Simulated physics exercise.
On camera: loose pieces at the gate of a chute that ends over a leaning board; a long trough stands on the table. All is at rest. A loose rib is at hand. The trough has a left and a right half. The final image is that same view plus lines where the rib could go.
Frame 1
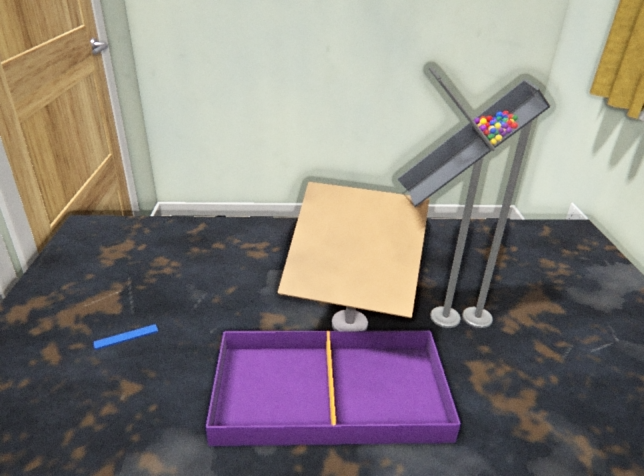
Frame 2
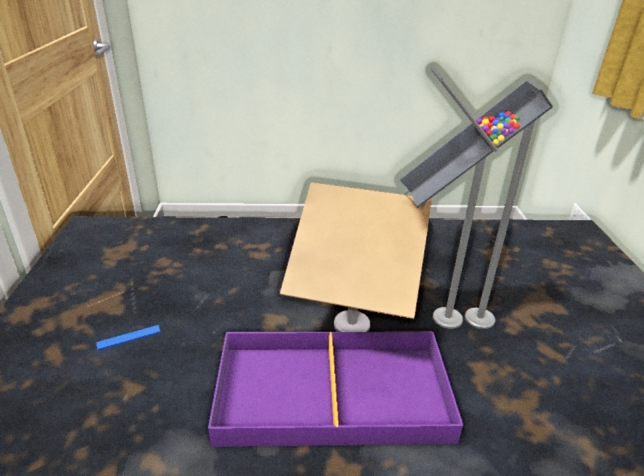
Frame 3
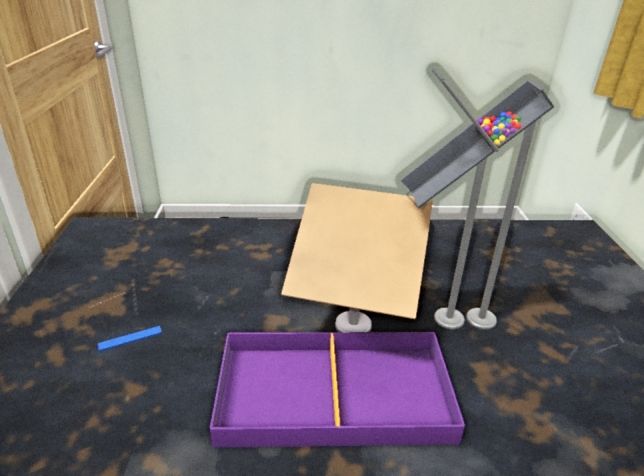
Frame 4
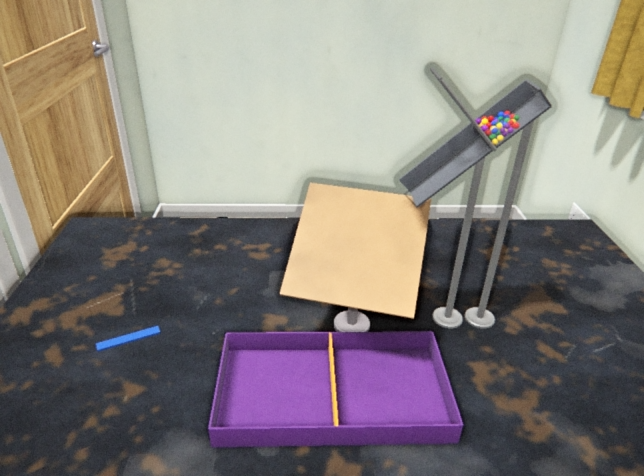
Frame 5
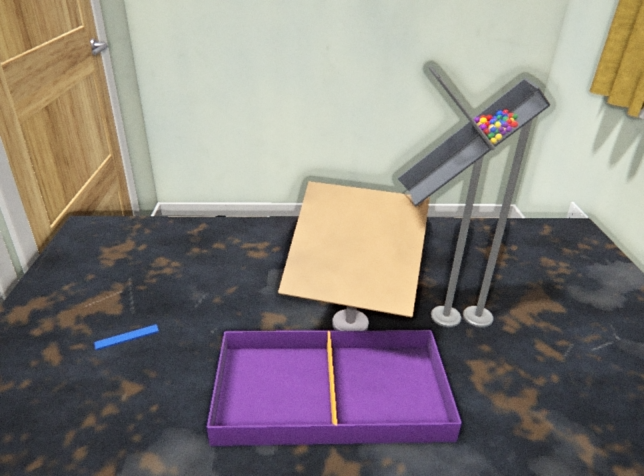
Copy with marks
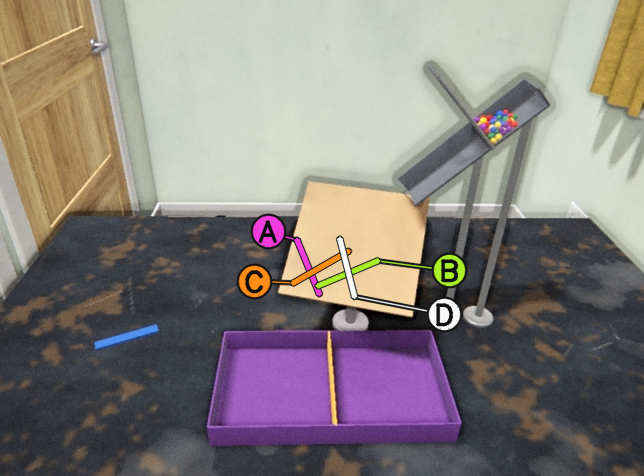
At the start, colourful beads sit behind a gate in a raised grey chute that slopes down leftward to a tilted tan board, with a divided purple trough in front. The view shifts very slightly right, then back left, while the beads, board and trough stay at rest.
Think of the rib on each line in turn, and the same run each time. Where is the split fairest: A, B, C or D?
Line A does it best.
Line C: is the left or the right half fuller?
The left half.
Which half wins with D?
Right.
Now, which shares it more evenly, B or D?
The answer is D.
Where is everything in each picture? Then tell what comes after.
The first picture shows load behind the gate at (494, 128), round plastic beads; lip of the chute at (412, 200), sloping fairly steeply.
The second picture shows middle of the board at (358, 245), tilted fairly steeply; middle of its low edge at (345, 305); of its high edge at (370, 190).
The third picture shows front corners of the trough at (211, 429) and (464, 426); front end of its middle wall at (339, 427).
The fourth picture shows middle of the load at (495, 128); lip at (414, 200).
The fifth picture shows middle of the load at (494, 127); lip at (412, 199).
On the marked copy, line A from (297, 240) to (319, 293); line B from (377, 260) to (318, 285); line C from (348, 251) to (293, 282); line D from (339, 239) to (354, 296).
If A is chosen, of what is caught, about half in the left half, about half in the right.
If B is chosen, of what is caught, nearly all in the left half, a small part in the right.
If C is chosen, of what is caught, most in the left half, about a quarter in the right.
If D is chosen, of what is caught, about a quarter in the left half, most in the right.
